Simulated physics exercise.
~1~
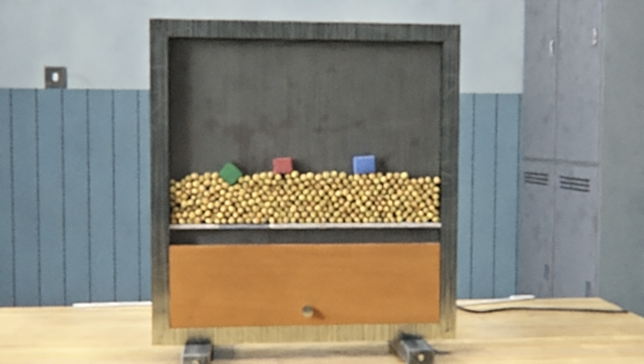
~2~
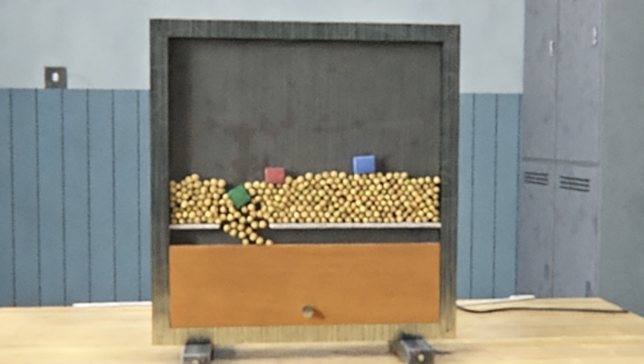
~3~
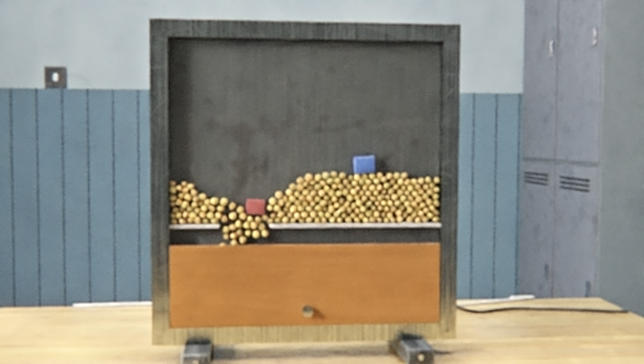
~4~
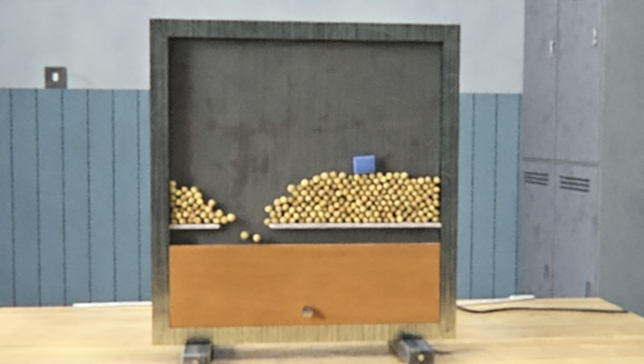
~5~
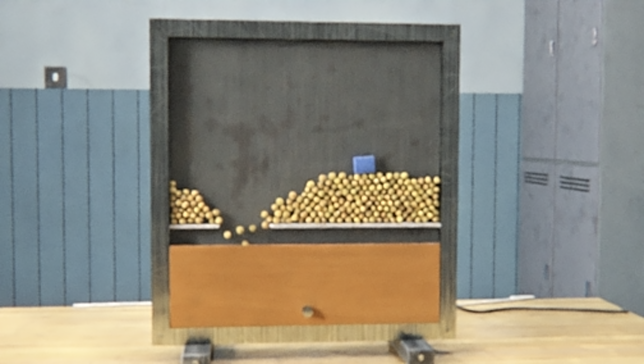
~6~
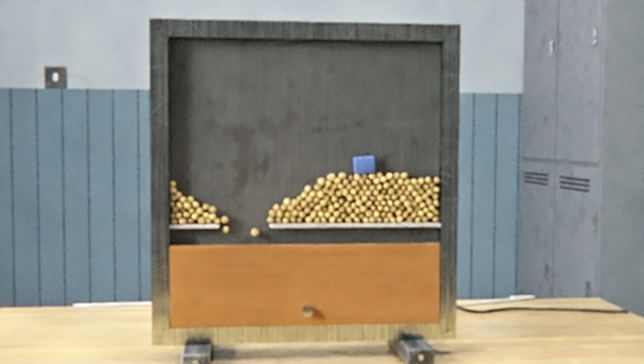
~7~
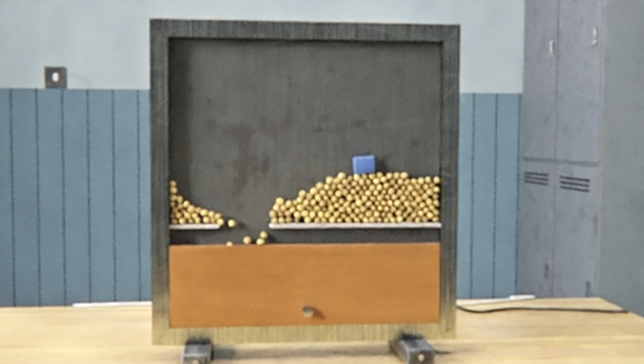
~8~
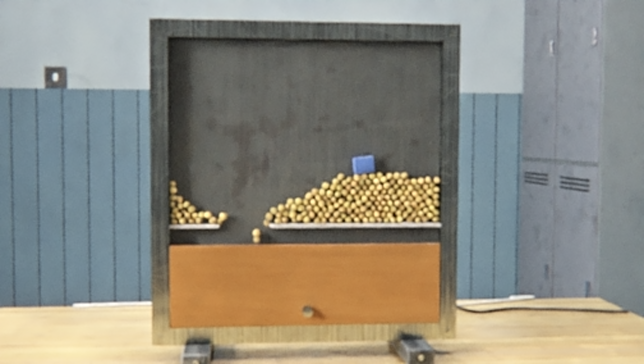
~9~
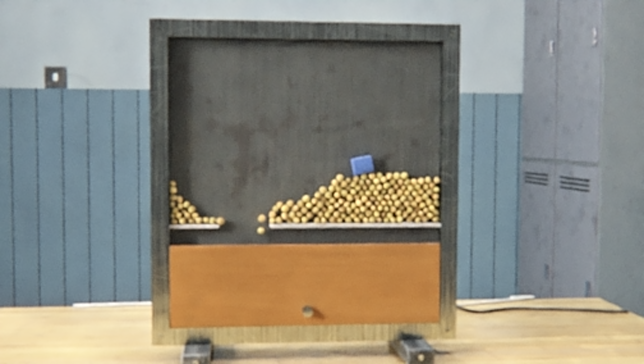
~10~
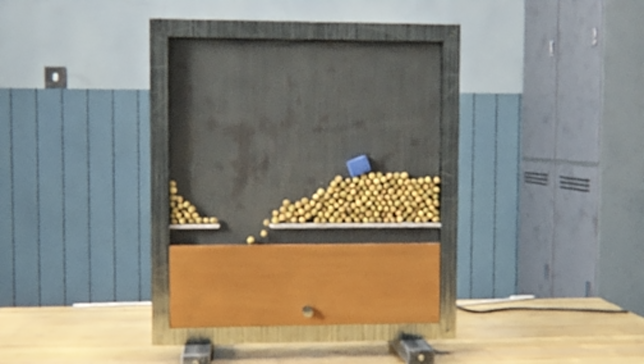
Pale wooden beads pouring through a gap in a dispenser shelf, green then red block dropping away, blue block left tilting on the heap.
